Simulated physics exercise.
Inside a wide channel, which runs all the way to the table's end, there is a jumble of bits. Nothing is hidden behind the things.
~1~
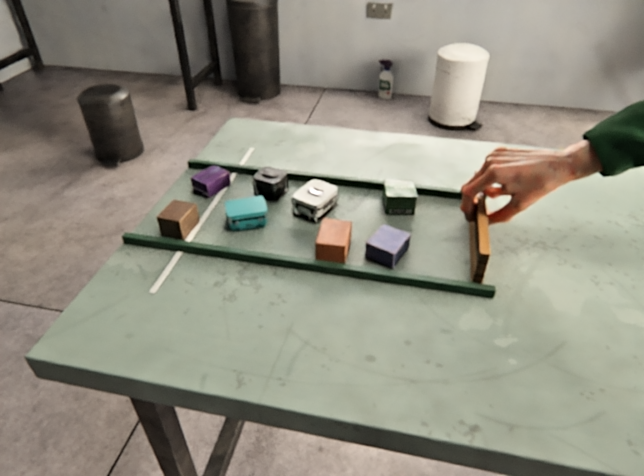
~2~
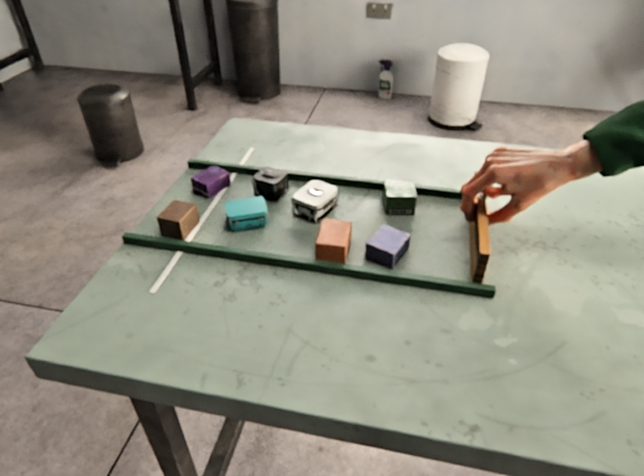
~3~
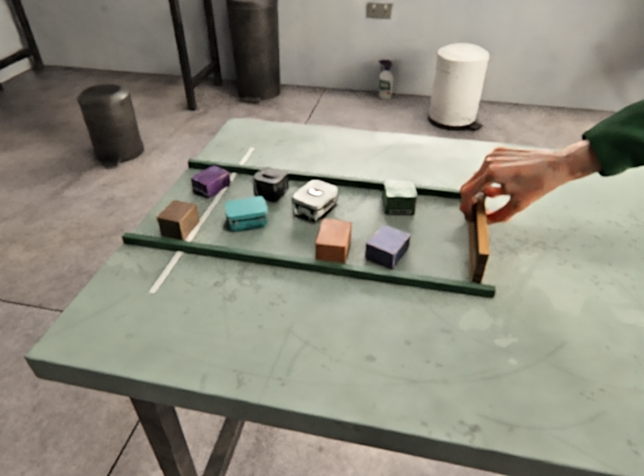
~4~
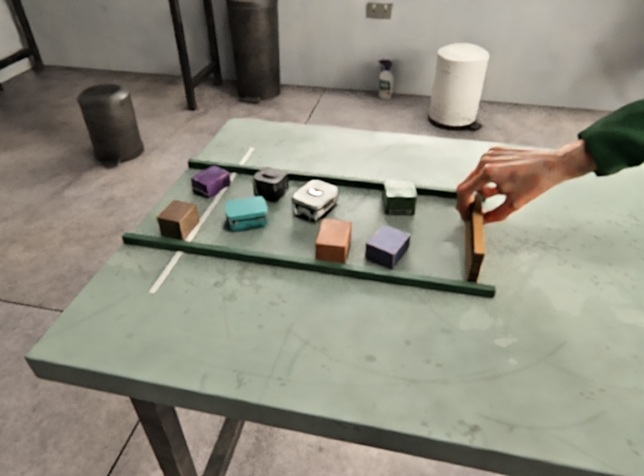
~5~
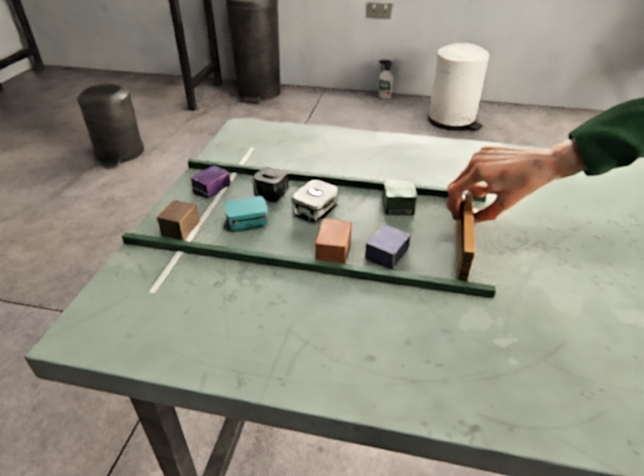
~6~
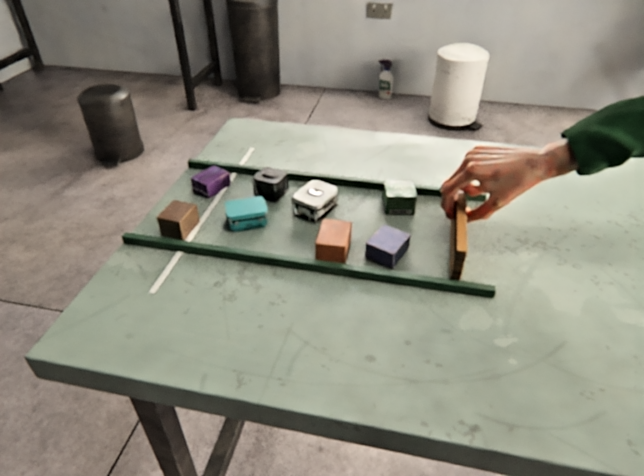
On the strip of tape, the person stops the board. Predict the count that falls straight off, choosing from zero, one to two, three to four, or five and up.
The fallen count comes to one or two.
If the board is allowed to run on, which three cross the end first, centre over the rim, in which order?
Taking them earliest first, it's the purple box, the brown block and the turquoise case.
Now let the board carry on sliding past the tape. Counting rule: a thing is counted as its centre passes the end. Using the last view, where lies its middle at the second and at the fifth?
Pixels in order: Roughly (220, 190), roughly (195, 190).
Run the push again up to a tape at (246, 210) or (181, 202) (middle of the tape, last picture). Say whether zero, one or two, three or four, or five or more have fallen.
The falls would be not one; 5 or more.
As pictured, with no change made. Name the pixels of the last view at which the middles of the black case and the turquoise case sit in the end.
Roughly (185, 171); the other one roughly (158, 197).
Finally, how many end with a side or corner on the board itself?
It ends up touching 3.
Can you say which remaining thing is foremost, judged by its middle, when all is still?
It's the turquoise case.
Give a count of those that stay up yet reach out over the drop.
2.
A little later, none off yet; brown block at rest near (179, 220); purple box at rest near (211, 181); turquoise case at rest near (247, 215).
When it is over, the number that fall off is one or two; down, purple box and brown block.
